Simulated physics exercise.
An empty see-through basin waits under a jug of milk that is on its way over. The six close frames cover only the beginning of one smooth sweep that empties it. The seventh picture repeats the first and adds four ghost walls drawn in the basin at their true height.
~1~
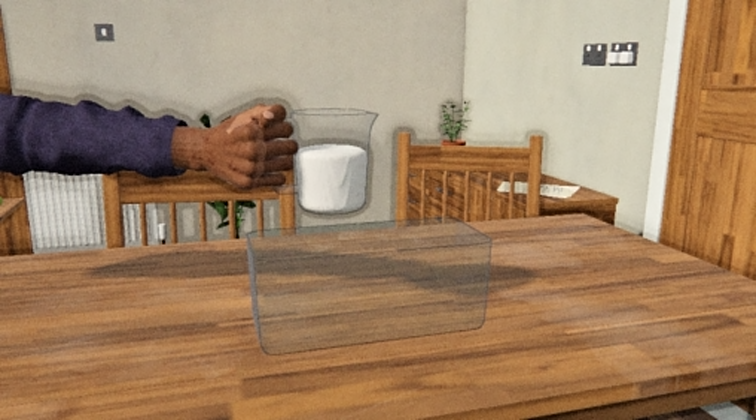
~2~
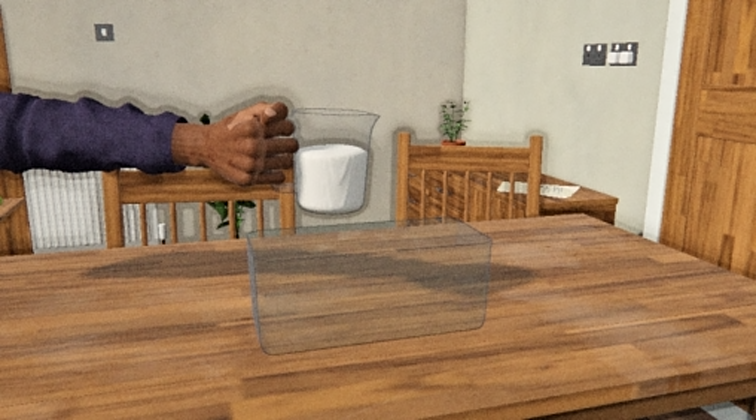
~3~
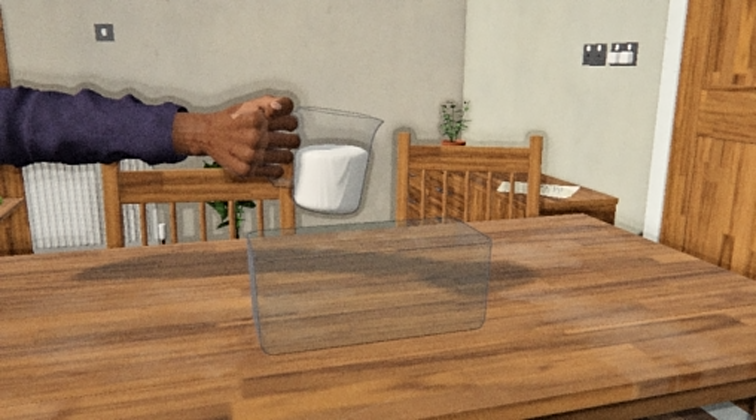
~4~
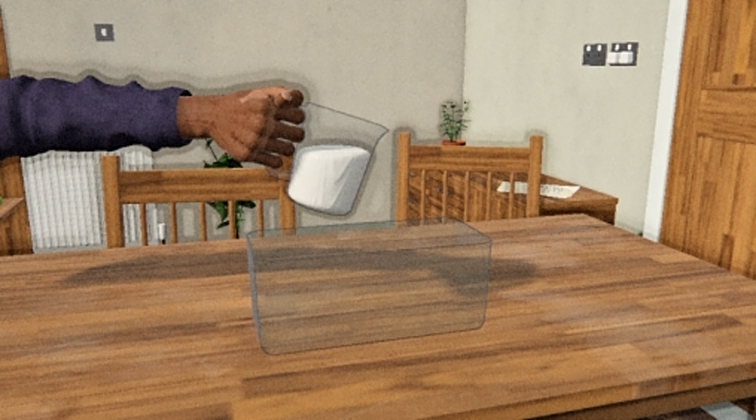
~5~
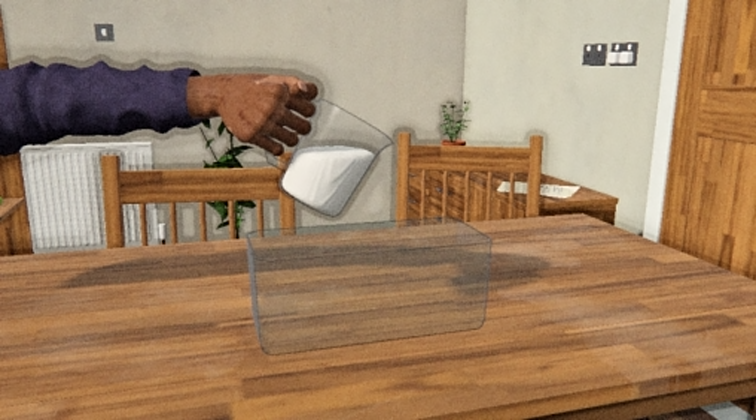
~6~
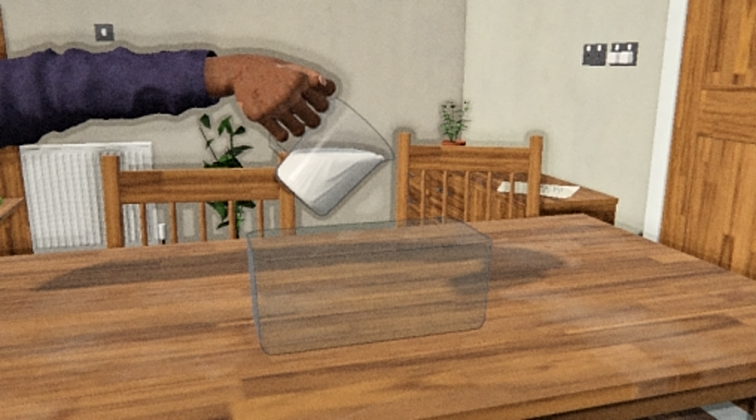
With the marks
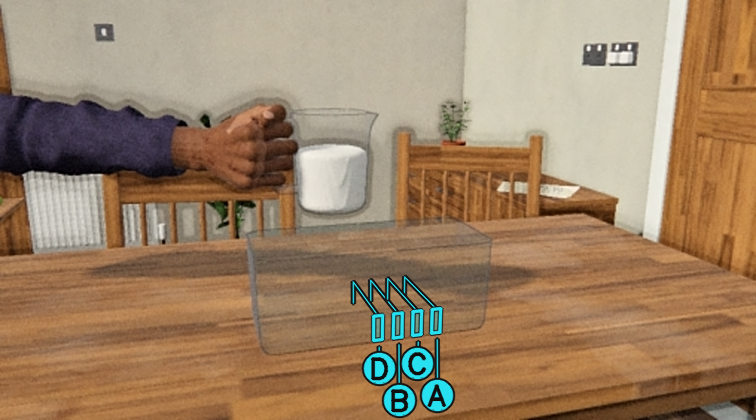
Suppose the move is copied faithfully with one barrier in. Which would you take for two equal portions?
A.
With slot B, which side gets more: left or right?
More ends on the right.
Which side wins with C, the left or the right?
The right one.
On the marked copy, A at (437, 339); B at (398, 344); C at (418, 341); D at (379, 346).
For slot A, about 53 % ends left of the wall and 46 % right of it.
For slot B, about 9 % ends left of the wall and 90 % right of it.
For slot C, about 21 % ends left of the wall and 79 % right of it.
For slot D, about 8 % ends left of the wall and 91 % right of it.
